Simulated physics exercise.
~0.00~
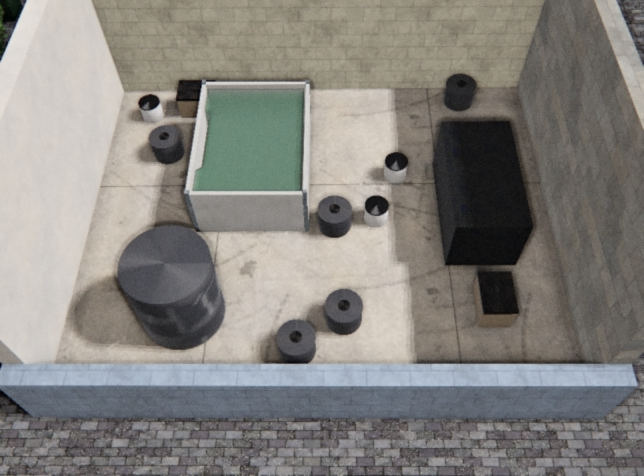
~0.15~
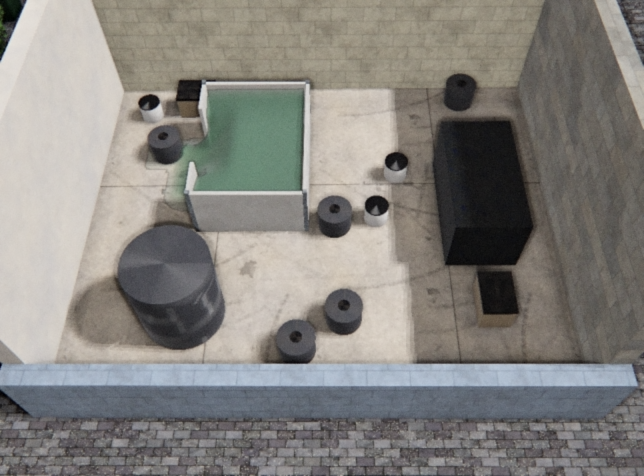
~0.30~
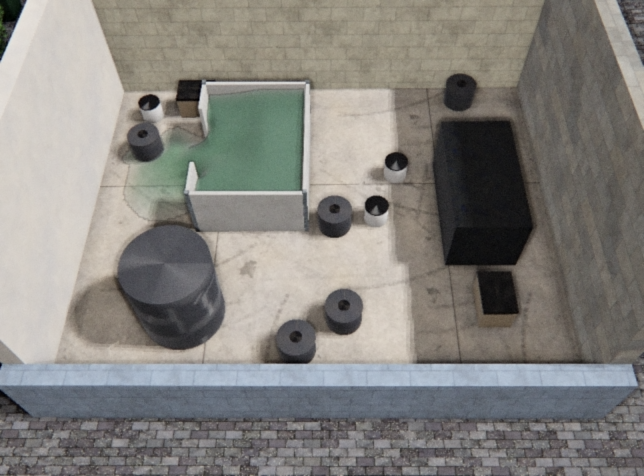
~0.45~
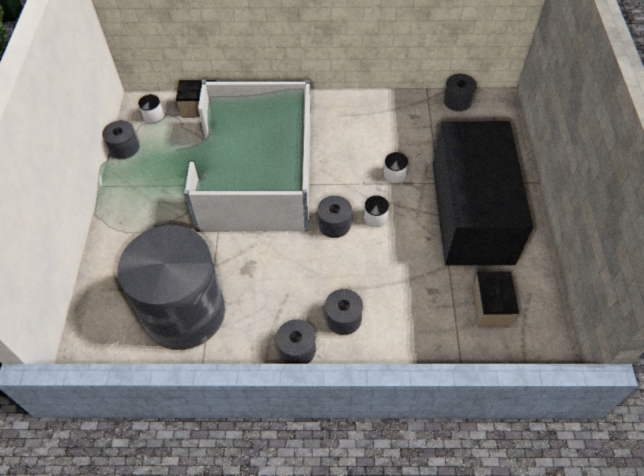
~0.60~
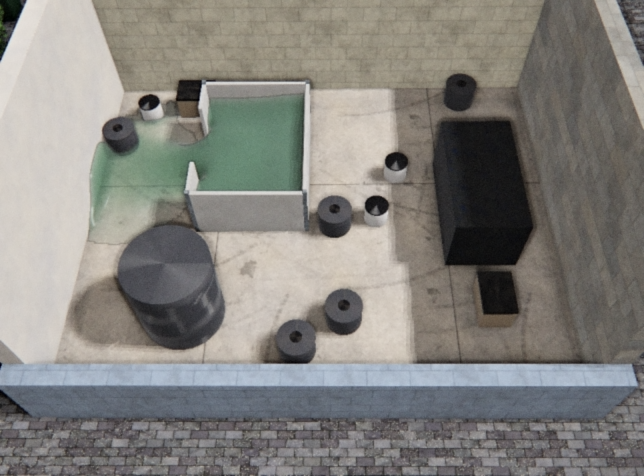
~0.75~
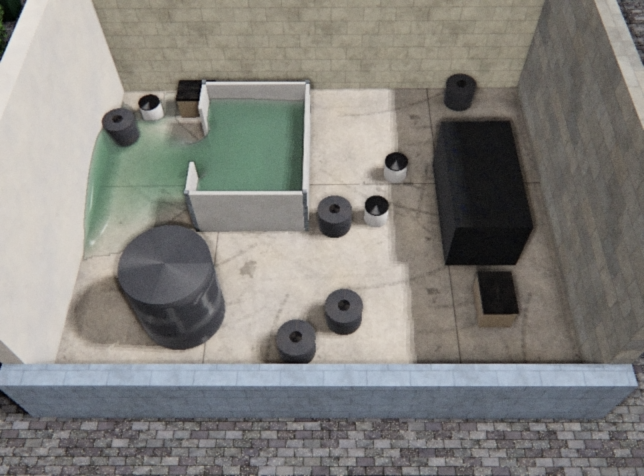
A large black block stands on the right of a walled, pale-floored court seen from above by a still camera, with a dark grey cylinder at lower left, a white-walled tank of green water at upper left, and small tubs and pails scattered around. The tank's left side opens and green water spreads leftward across the floor to the wall. One grey tub slides left with it, while everything else stays put.
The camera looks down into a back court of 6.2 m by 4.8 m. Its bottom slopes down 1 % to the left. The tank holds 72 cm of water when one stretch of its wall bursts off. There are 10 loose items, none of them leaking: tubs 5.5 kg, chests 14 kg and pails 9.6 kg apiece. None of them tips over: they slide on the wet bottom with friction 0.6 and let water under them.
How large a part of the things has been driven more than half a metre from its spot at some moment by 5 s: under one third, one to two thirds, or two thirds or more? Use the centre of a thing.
One to two thirds.
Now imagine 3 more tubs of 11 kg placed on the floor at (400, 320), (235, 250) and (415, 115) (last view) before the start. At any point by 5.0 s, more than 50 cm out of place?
Well, in turn they are below that, below that and above that.
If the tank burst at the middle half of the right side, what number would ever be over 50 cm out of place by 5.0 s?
5.
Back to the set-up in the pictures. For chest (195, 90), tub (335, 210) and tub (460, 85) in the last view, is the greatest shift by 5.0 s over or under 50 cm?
Well, in that order it's topping it, not reaching it, topping it.
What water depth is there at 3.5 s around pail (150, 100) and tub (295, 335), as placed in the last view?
Depths: Near 11 cm, then near 5 cm.
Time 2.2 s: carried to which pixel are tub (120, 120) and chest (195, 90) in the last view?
Somewhere around (195, 94) and (235, 88).
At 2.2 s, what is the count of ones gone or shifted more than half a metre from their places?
3.
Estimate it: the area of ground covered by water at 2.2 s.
Some 11.0 m2 of it.
After 1.1 s 1 of 10 are over 50 cm from their spots; 1 afloat.
After 2.2 s 3 of 10 are over 50 cm from their spots; 2 afloat.
After 3.5 s 4 of 10 are over 50 cm from their spots; 2 afloat.
After 5.0 s 5 of 10 are over 50 cm from their spots, and 6 have been at some point; 4 afloat.
